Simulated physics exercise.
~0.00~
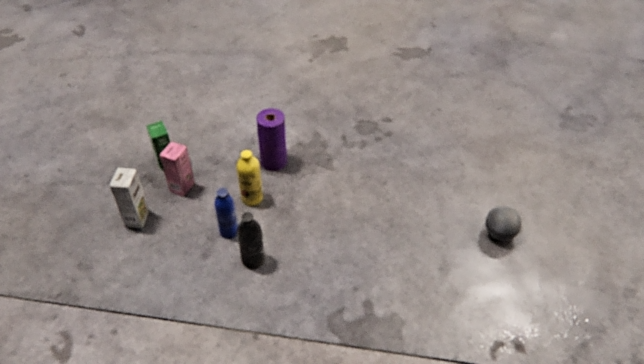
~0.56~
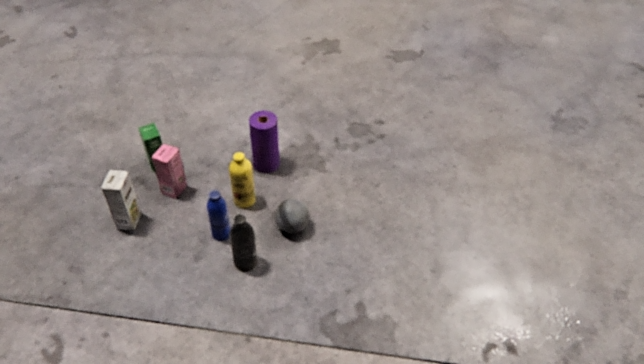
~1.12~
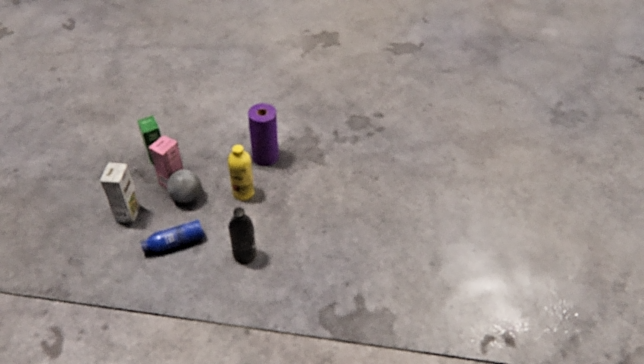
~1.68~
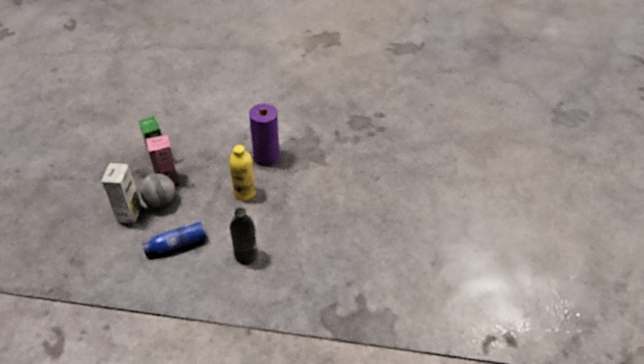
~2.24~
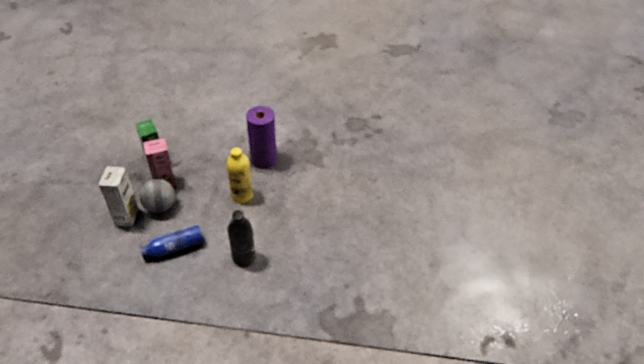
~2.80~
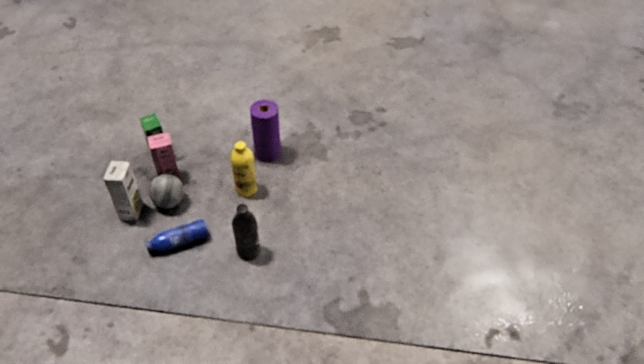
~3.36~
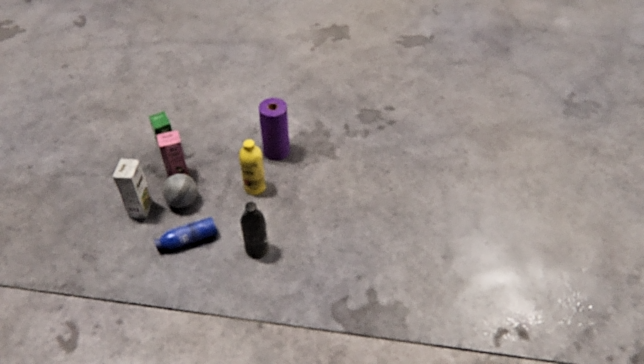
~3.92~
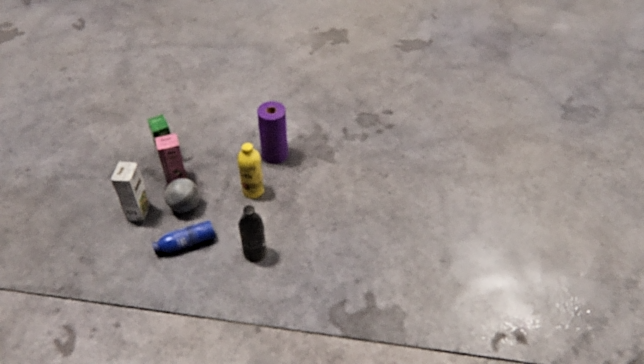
To begin with, a grey ball is out on the right of a bare, stained concrete floor, while a cluster of upright bottles and cartons and a purple roll stands to the left. The ball travels left across the floor and reaches the gap between the yellow and black bottles. It knocks the blue bottle onto its side and carries on to the pink carton, which shifts slightly but stays up. The ball then settles close to the pink and white cartons. At the end only the blue bottle lies flat, with everything else still standing around it.
